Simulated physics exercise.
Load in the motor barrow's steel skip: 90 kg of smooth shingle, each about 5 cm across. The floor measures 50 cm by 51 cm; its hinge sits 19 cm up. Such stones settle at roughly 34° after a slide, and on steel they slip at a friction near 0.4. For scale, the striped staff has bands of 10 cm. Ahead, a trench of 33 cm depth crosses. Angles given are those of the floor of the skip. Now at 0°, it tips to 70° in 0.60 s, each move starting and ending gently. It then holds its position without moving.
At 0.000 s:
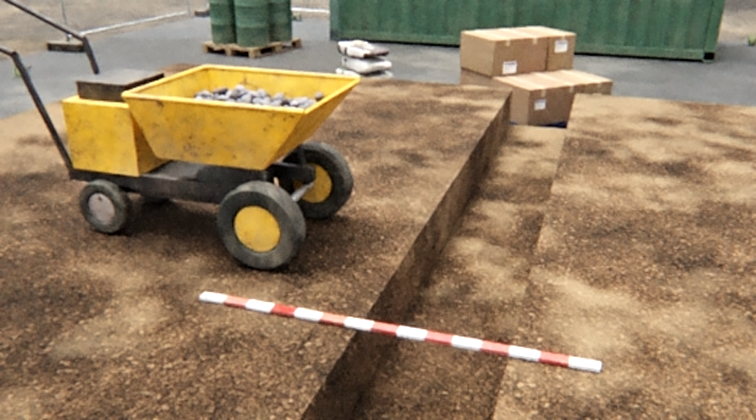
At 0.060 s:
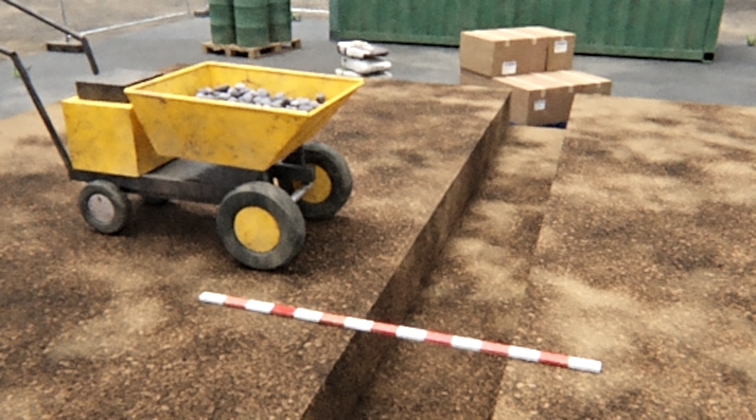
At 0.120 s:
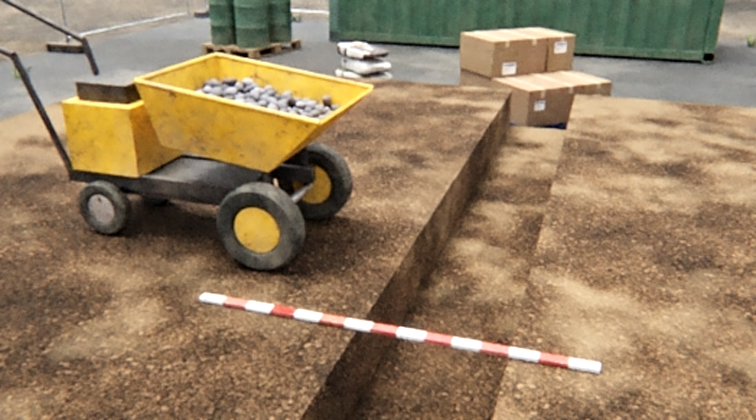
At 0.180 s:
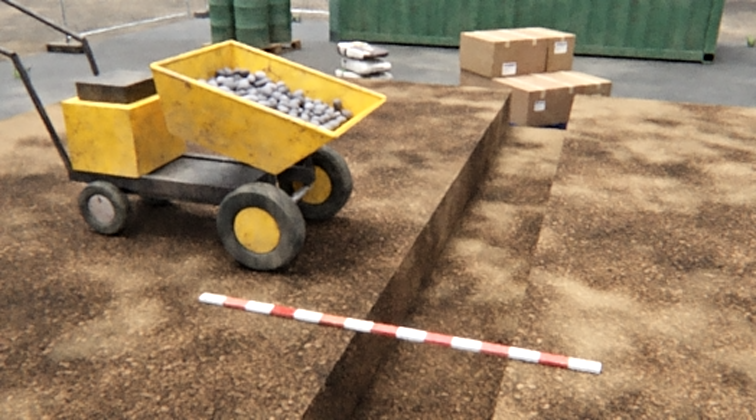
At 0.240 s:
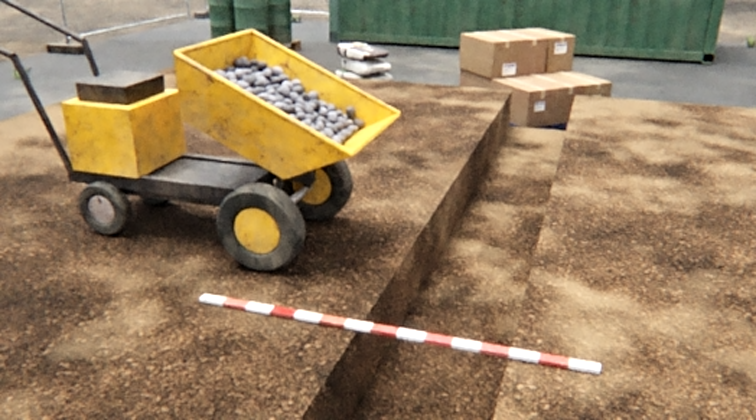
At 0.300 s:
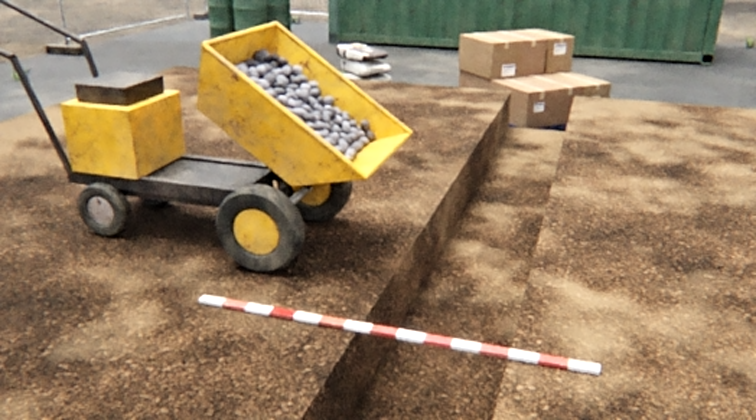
Yellow skip of grey stones on a motor barrow tilting steadily forward to the right beside a trench and striped staff.
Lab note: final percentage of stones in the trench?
Approx. 99 %.
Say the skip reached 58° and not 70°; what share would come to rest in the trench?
Then about 95 per cent.
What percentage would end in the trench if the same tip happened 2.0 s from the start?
About 100%.
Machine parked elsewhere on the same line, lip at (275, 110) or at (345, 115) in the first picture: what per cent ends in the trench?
Estimates: 100 % then 90 %.
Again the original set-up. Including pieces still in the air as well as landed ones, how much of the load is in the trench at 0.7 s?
I'd say near 25 per cent at that time.
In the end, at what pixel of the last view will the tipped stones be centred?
I'd point to around (481, 326).
After 0.4 s the floor is at 59°; 100 % in the skip; the foremost stones are at (376, 200).
After 0.7 s the floor is at 70°; 76 % in the skip, 24 % in the trench; the foremost stones are at (469, 273).
After 1.0 s the floor is at 70°; 13 % in the skip, 86 % in the trench, 1 % past the trench; the foremost stones are at (551, 302).
After 3.0 s the floor is at 70°; 0 % in the skip, 99 % in the trench, 1 % past the trench; the foremost stones are at (586, 300).
